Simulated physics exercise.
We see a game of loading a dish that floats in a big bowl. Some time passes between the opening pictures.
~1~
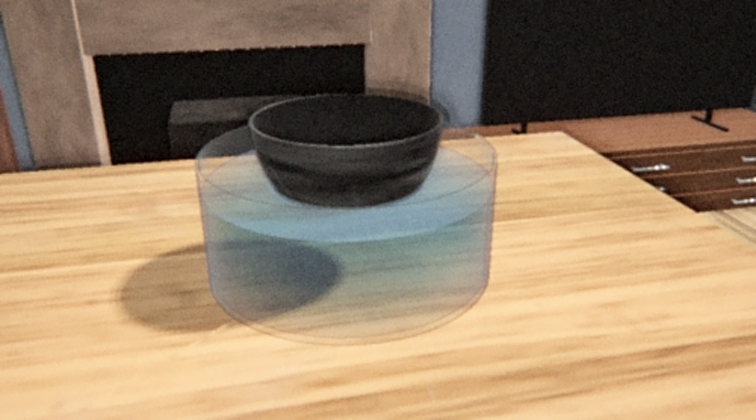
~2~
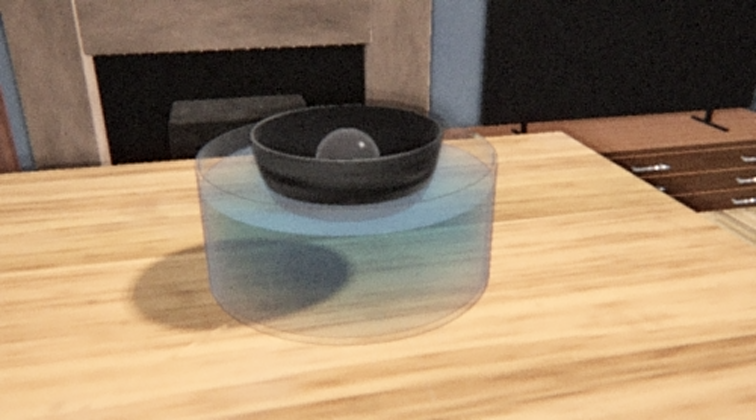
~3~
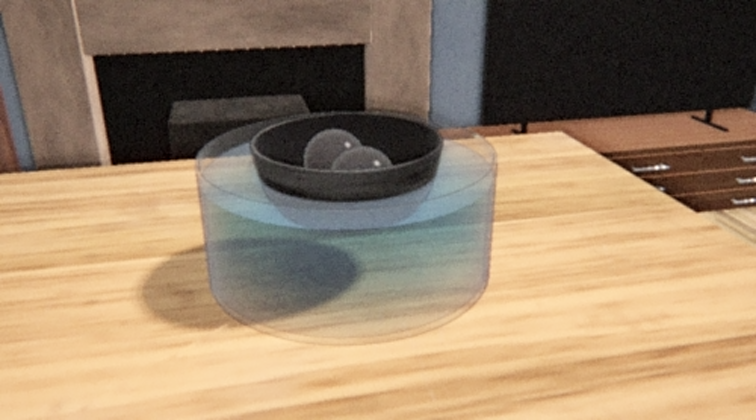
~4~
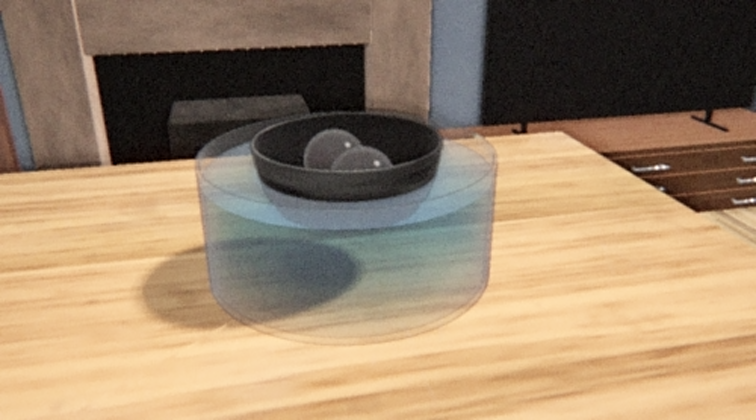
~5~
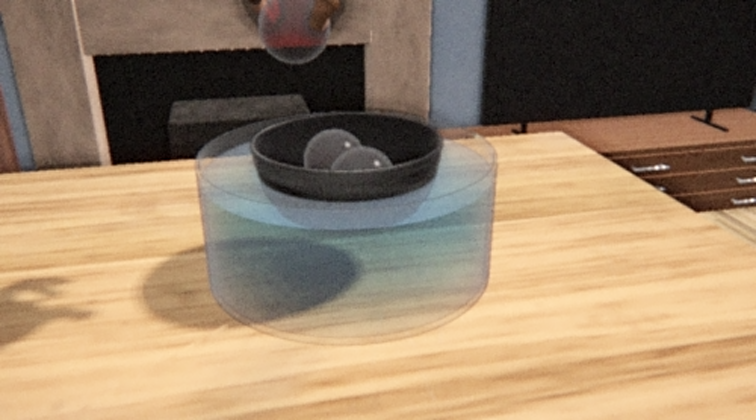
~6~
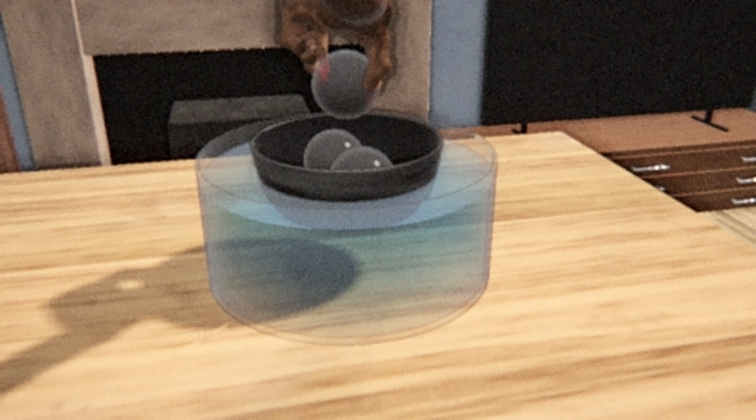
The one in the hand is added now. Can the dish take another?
With one more the dish carries it.
Shortly, the glass marble is in and the dish dips.
Then, it steadies; about a fifth of its side above the surface.
At the finish, the dish floats; about a fifth of its side above the surface.
